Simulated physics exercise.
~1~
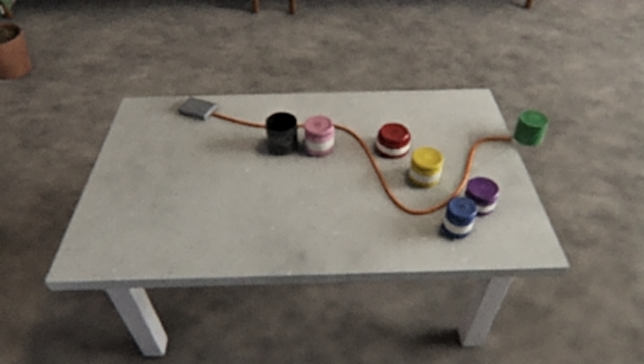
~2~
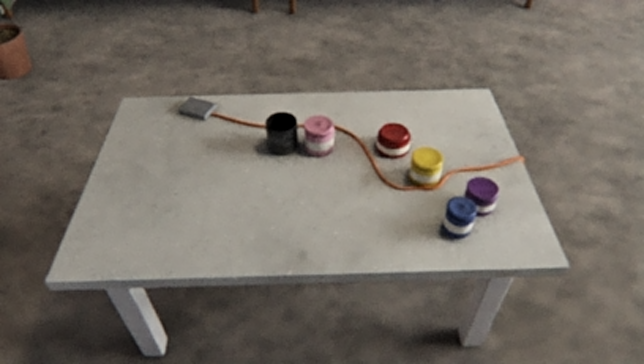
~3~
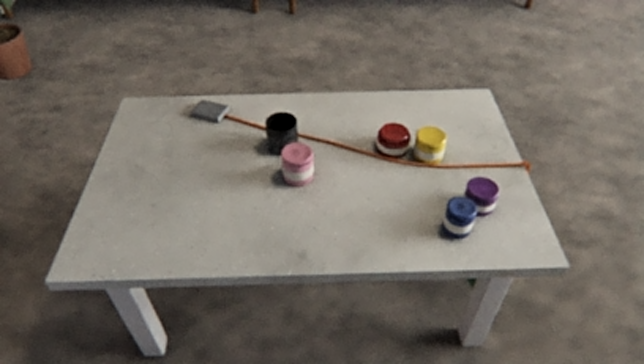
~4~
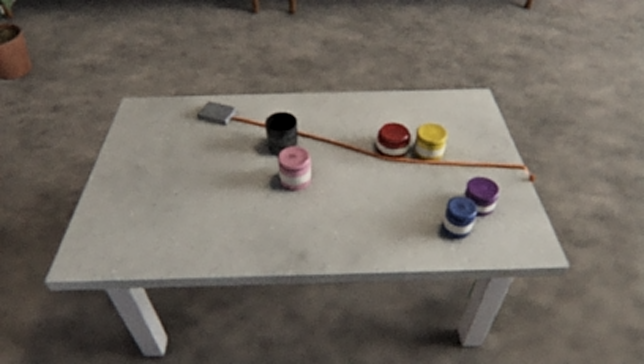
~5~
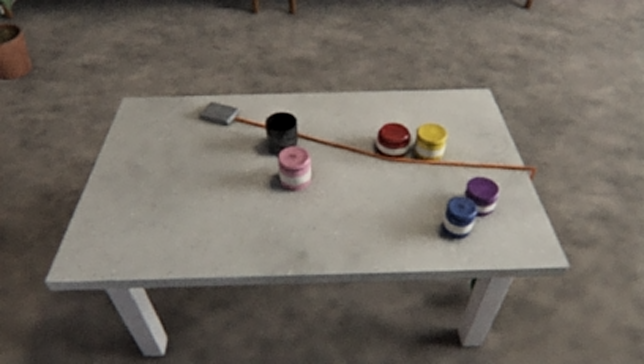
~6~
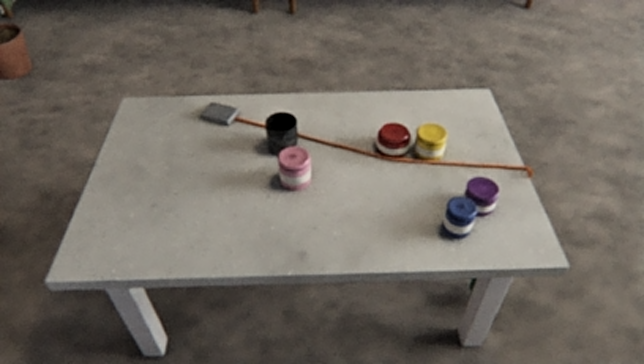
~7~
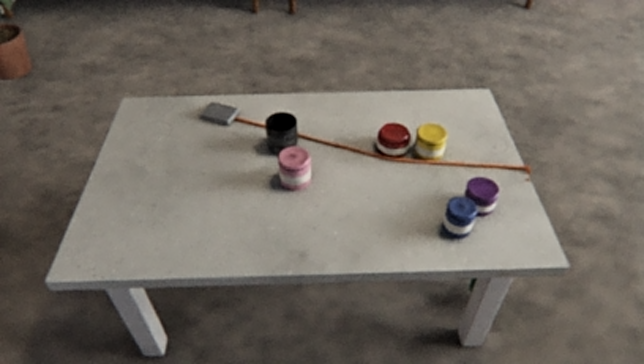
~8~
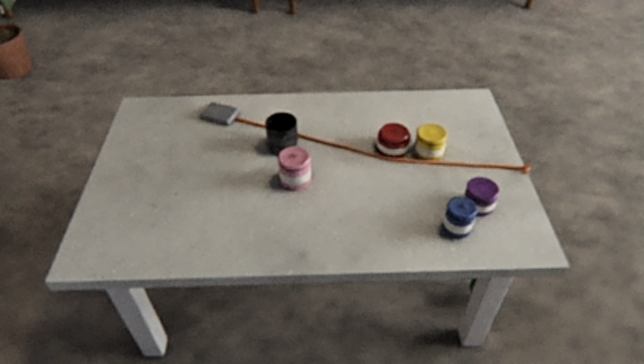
An orange cable winds across a pale table, seen from above, from a small grey phone at the back left to a green speaker at the right edge. Black and pink containers stand left of centre, red and yellow ones right of centre, and purple and blue ones near the right front. The green speaker drops out of sight over the edge, and the cable pulls tighter. As it straightens, the yellow tin slides back beside the red jar, the pink tin shifts left and forward, and the phone slides a little right. Everything settles with the cable's end at the right edge.
